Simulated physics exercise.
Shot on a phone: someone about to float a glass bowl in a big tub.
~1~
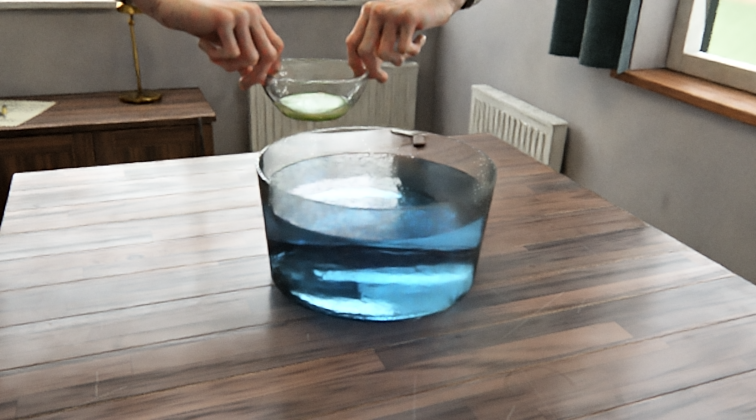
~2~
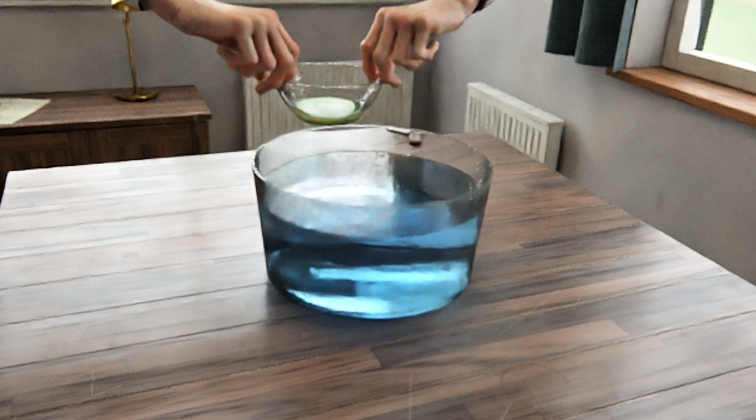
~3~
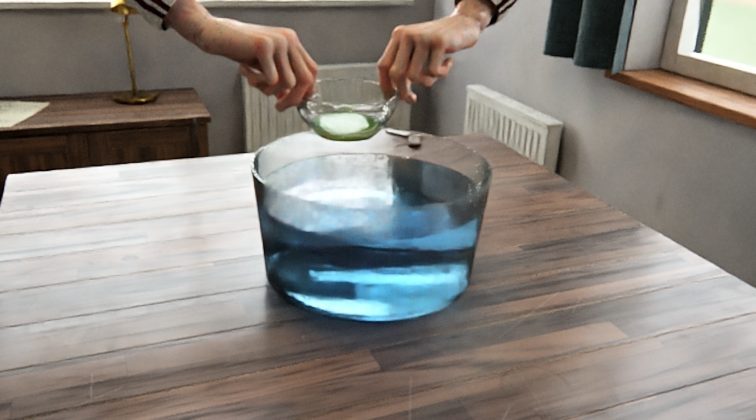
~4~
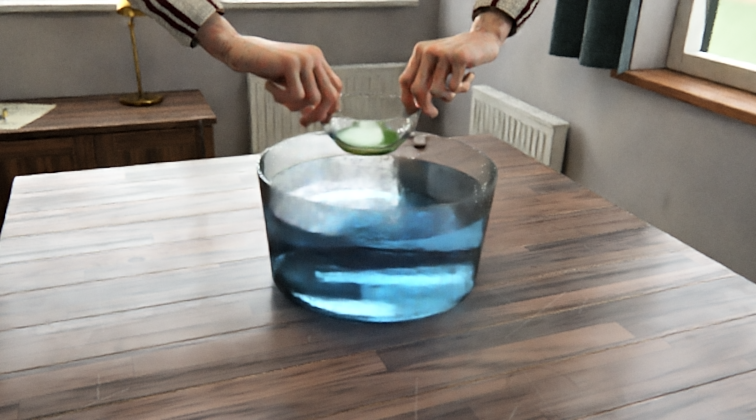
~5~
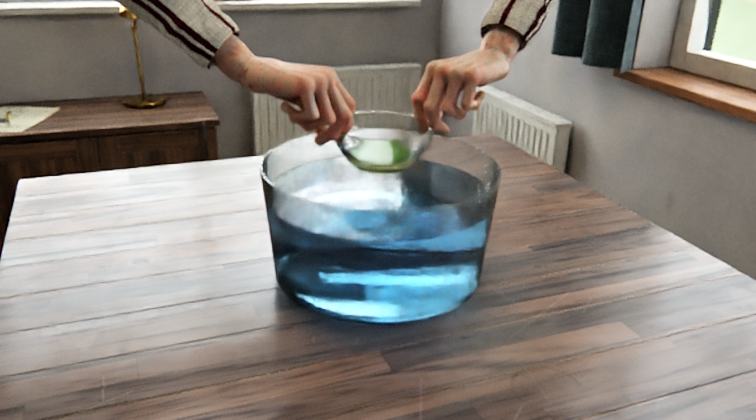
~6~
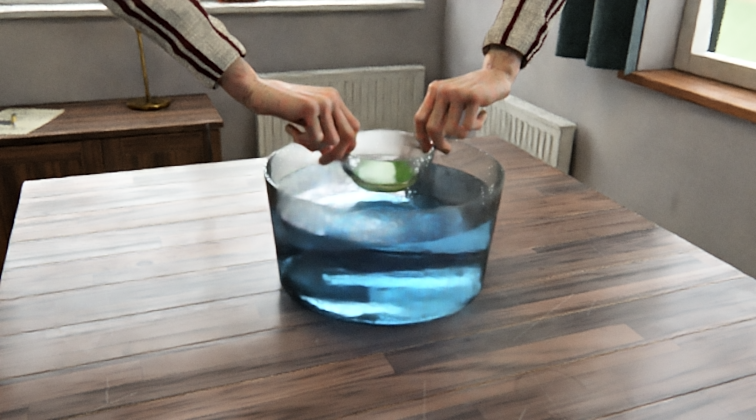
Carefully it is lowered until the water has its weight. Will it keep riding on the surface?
Yes, it stays up.
Next, the bowl dips into the water.
After that, it bobs and steadies.
Finally, the bowl floats with about half of its side showing.
